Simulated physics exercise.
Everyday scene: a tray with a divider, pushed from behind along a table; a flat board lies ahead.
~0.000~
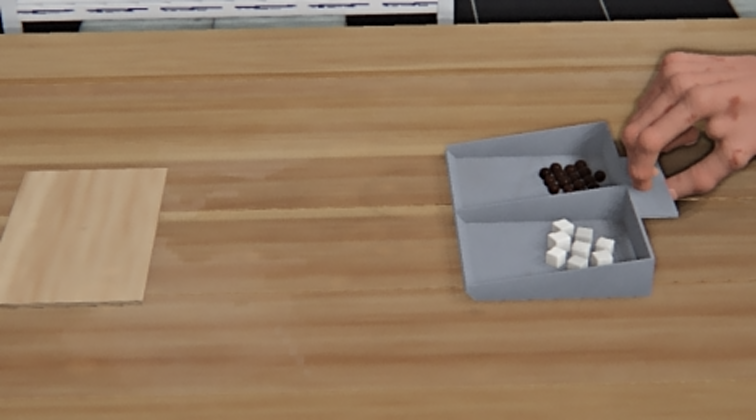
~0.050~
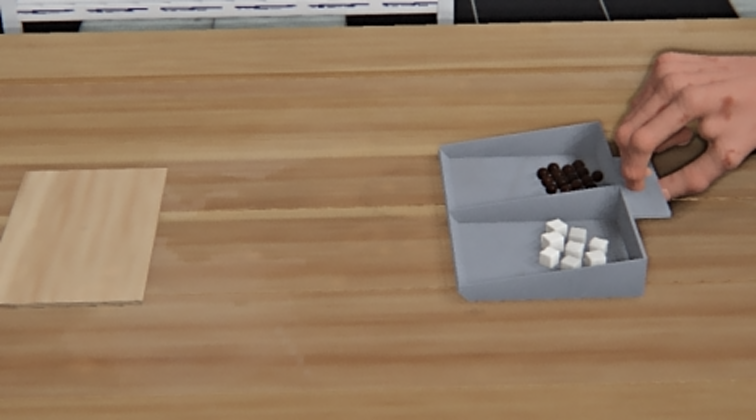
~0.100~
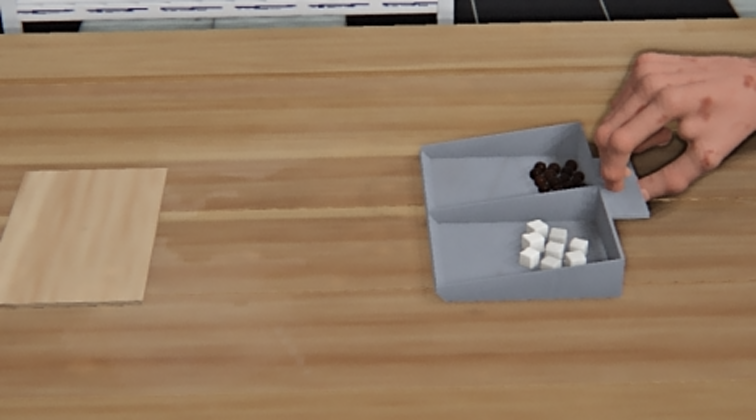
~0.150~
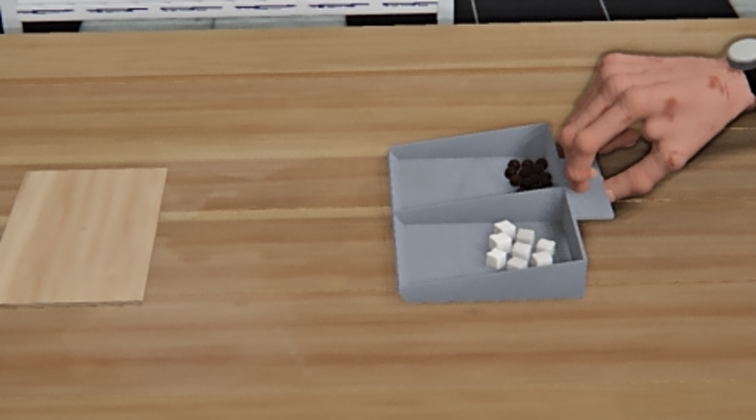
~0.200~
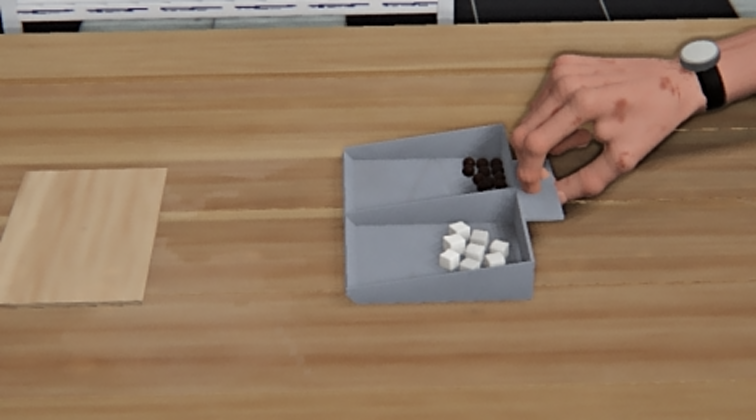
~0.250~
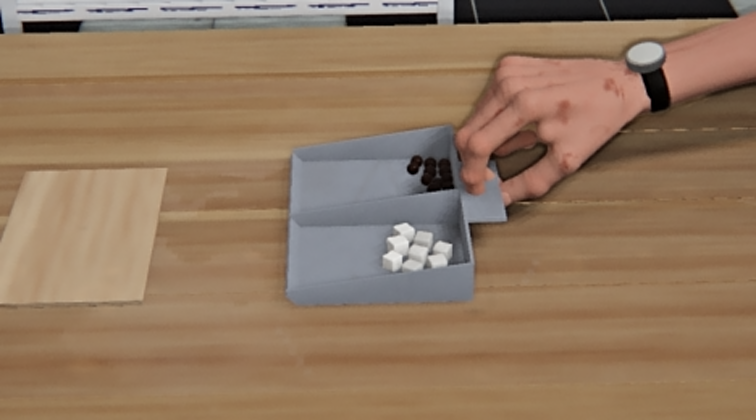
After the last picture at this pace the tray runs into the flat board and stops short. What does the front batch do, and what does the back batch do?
Front to back: The front batch is fully retained; the back batch lets some escape.
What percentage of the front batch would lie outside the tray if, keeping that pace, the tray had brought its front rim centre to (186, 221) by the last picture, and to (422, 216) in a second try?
Close to 50 in a hundred the first time, close to 0 in a hundred the second.
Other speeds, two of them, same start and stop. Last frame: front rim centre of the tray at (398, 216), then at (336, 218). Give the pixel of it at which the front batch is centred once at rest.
At about (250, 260), and at (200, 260).
After 0.32 s, tray still sliding, front rim near (222, 220); front batch all inside; back batch all inside.
After 0.49 s, tray stopped at the flat board; front batch all inside, moved towards the front rim; back batch all inside, moved towards the front rim.
After 0.70 s, tray stopped at the flat board; front batch all inside, moved towards the front rim; back batch near two thirds out of the tray.
In the end (1.5 s), tray stopped at the flat board; front batch all inside, moved towards the front rim; back batch near two thirds out of the tray.
